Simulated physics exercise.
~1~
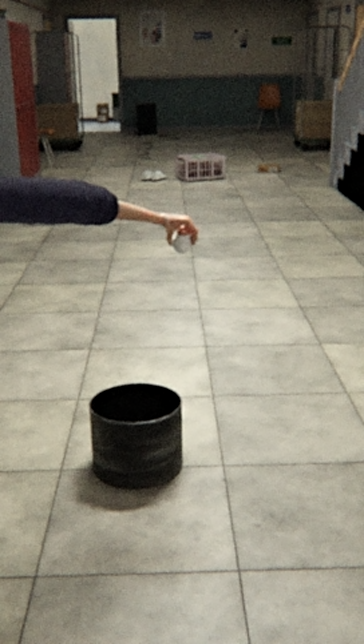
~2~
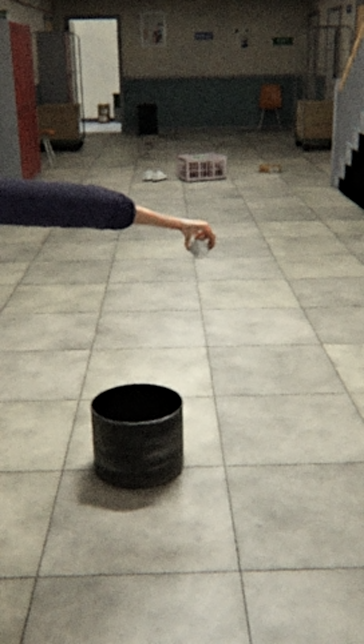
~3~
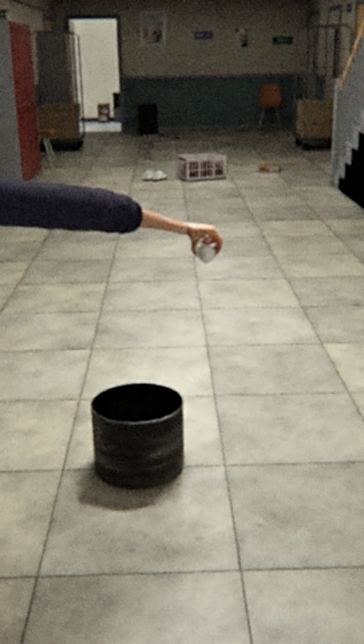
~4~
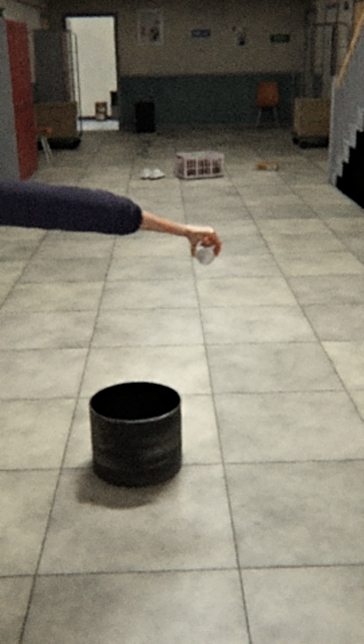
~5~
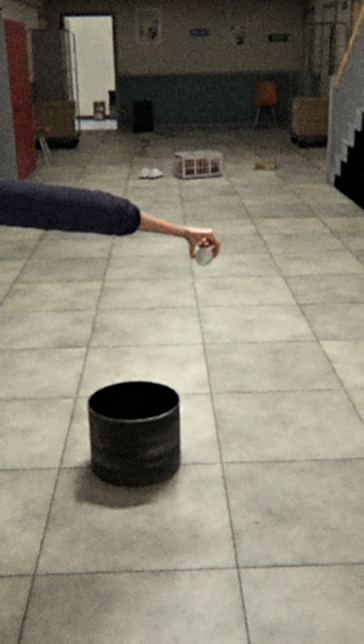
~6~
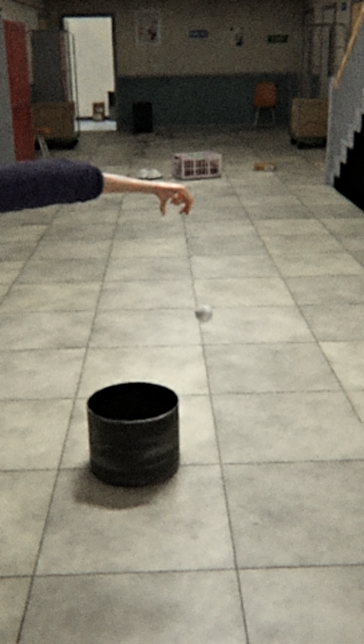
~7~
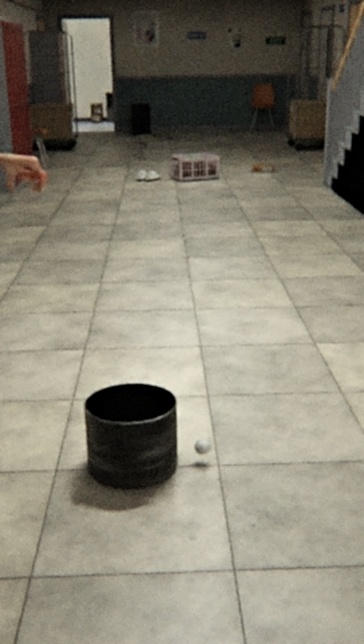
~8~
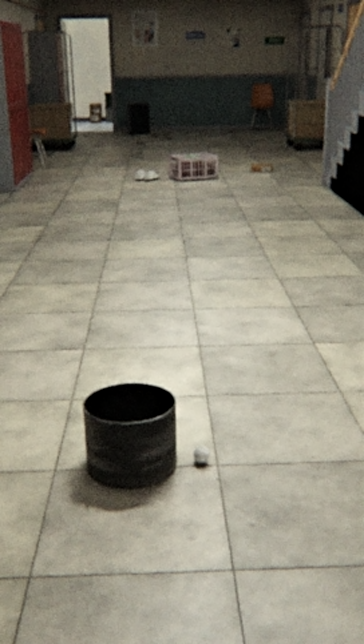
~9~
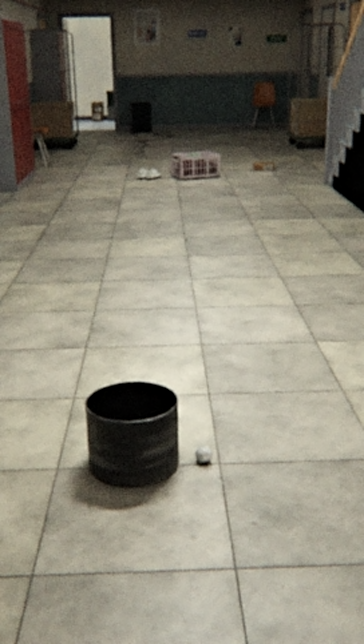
A small whitish ball, held by a hand reaching in from the left, shifts right above a tiled floor, then pauses. The hand lets go and withdraws left, and the ball drops past the dark open container, landing on the floor just to its right.
